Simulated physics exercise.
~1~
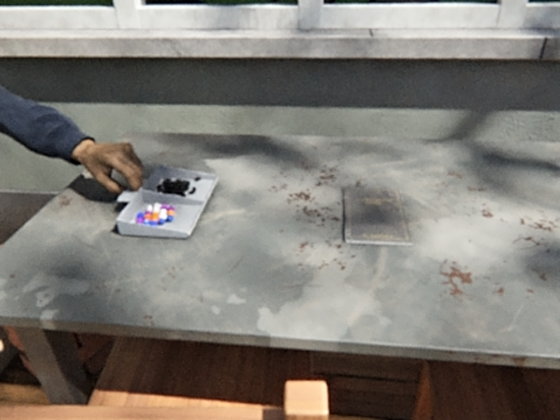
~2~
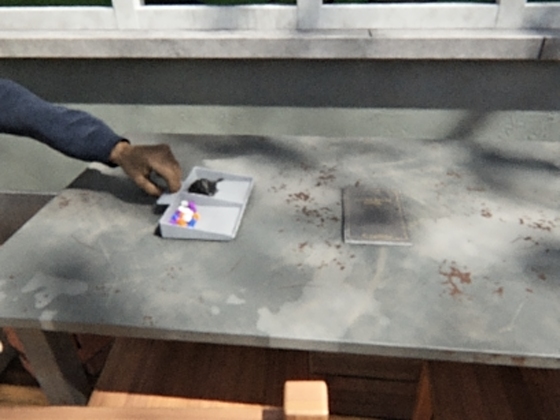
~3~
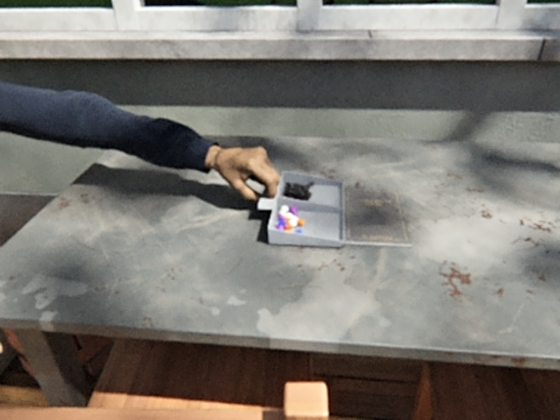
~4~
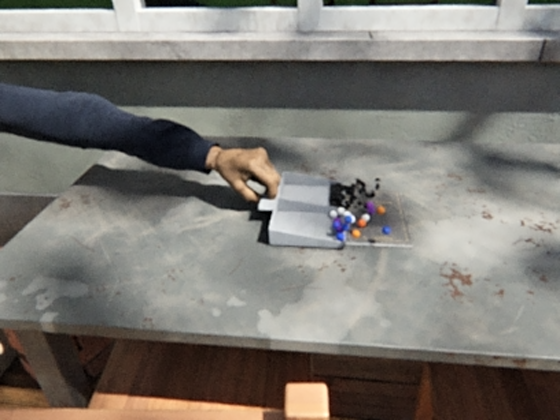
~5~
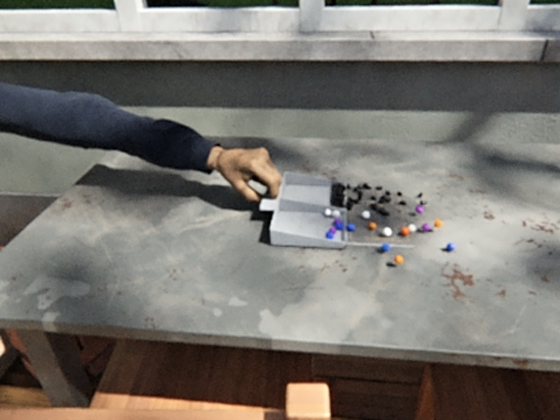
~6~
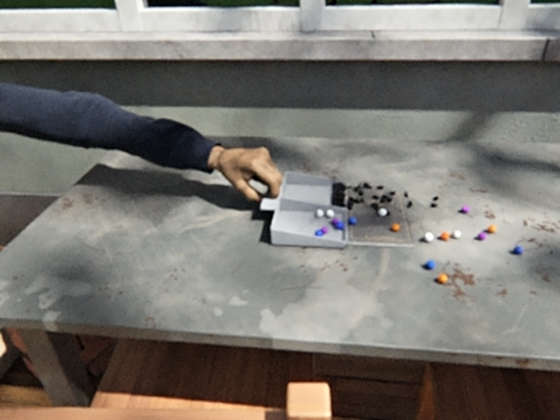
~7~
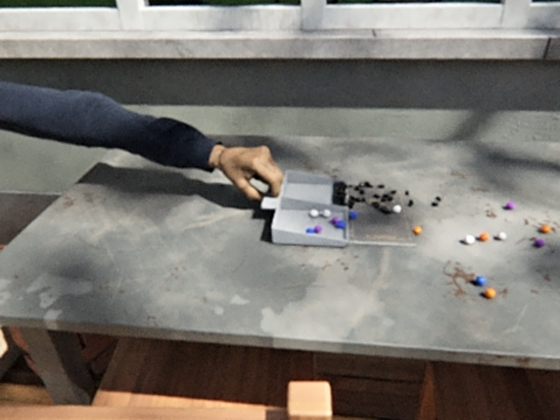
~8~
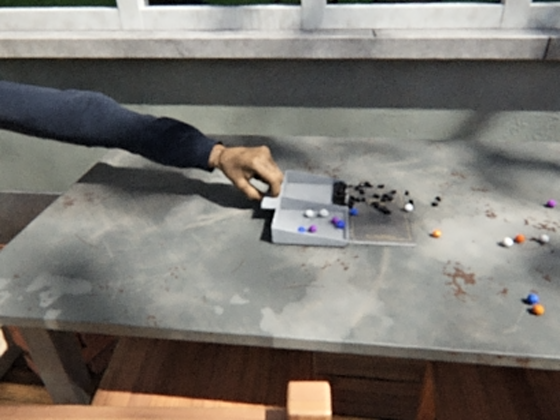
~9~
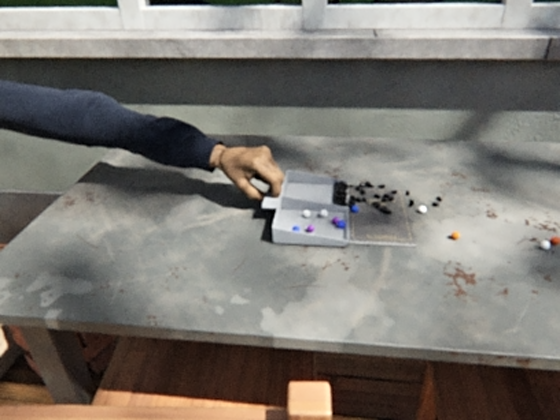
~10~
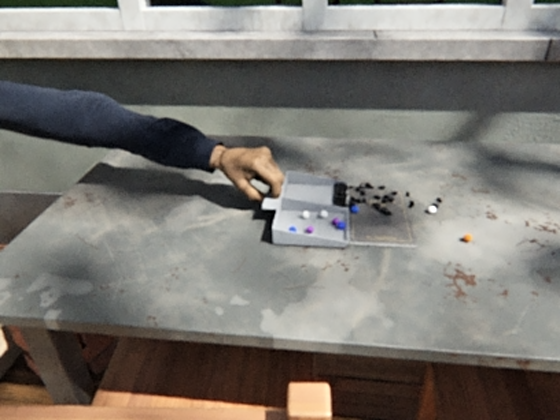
A hand pushes a divided tray right into a thin book, spilling beads and dark bits.
